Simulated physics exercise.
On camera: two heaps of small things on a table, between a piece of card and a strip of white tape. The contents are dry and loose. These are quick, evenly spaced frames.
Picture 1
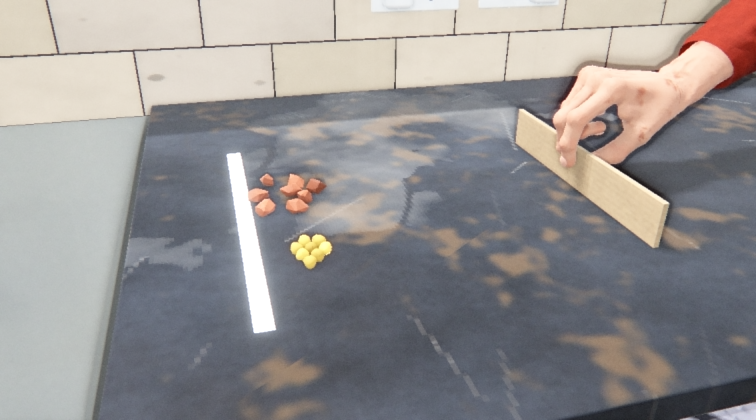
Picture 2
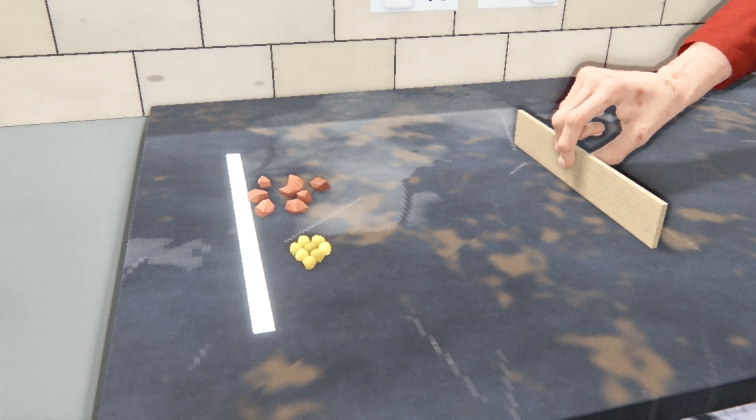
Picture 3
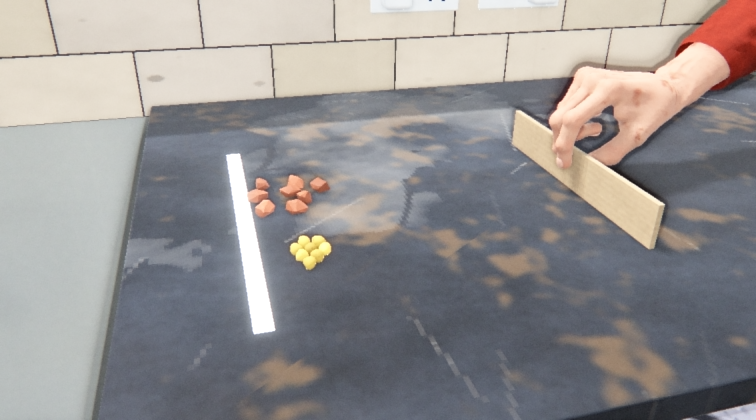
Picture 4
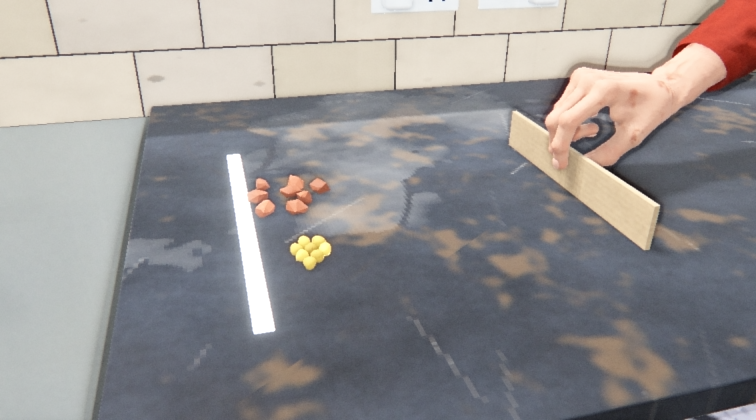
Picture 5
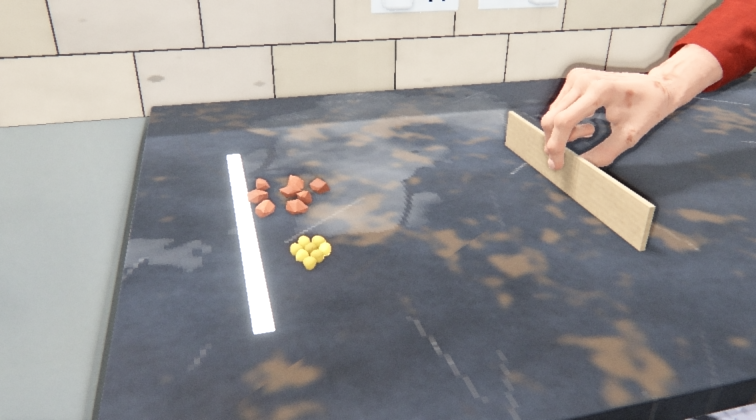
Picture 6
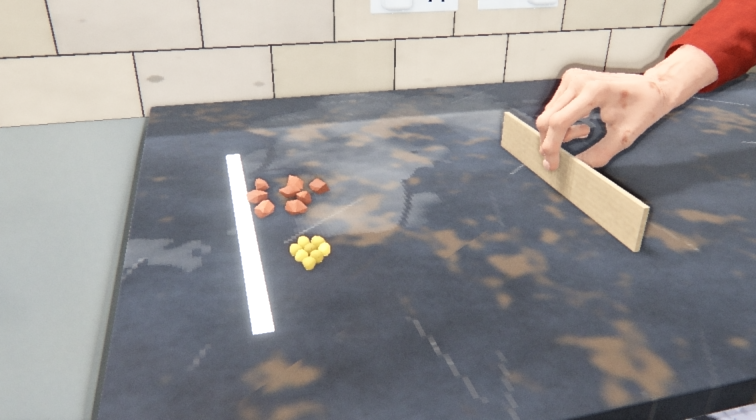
A hand in a red sleeve slides a tan, upright piece of card very slightly leftward across a dark, mottled stone countertop, seen from above at an angle before a cream tiled wall. Left of the card, a small heap of reddish-brown chunks lies behind a cluster of yellow balls, with a white tape strip farther left. The card starts at rest, then creeps left, while both heaps, the tape and the camera stay still.
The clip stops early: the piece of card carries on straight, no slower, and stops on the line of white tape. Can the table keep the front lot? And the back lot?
Here the front lot remains up there, and the back lot remains up there.
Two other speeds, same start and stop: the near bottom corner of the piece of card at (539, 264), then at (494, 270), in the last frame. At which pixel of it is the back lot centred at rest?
At about (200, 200), and at (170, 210).
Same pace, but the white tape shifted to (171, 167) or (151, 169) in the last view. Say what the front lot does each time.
At the first place it remains up there, at the second it sends some to the floor.
Then, 2.03 s later than the last frame, piece of card still moving, near (407, 167); front lot all on the table, its front near (296, 250); back lot all on the table, its front near (257, 197).
Then, 4.08 s later than the last frame, piece of card stopped at the white tape; front lot all on the table, its front near (222, 267); back lot all on the table, its front near (190, 205).
When it is over, piece of card stopped at the white tape; front lot all on the table, its front near (222, 267); back lot all on the table, its front near (190, 205).
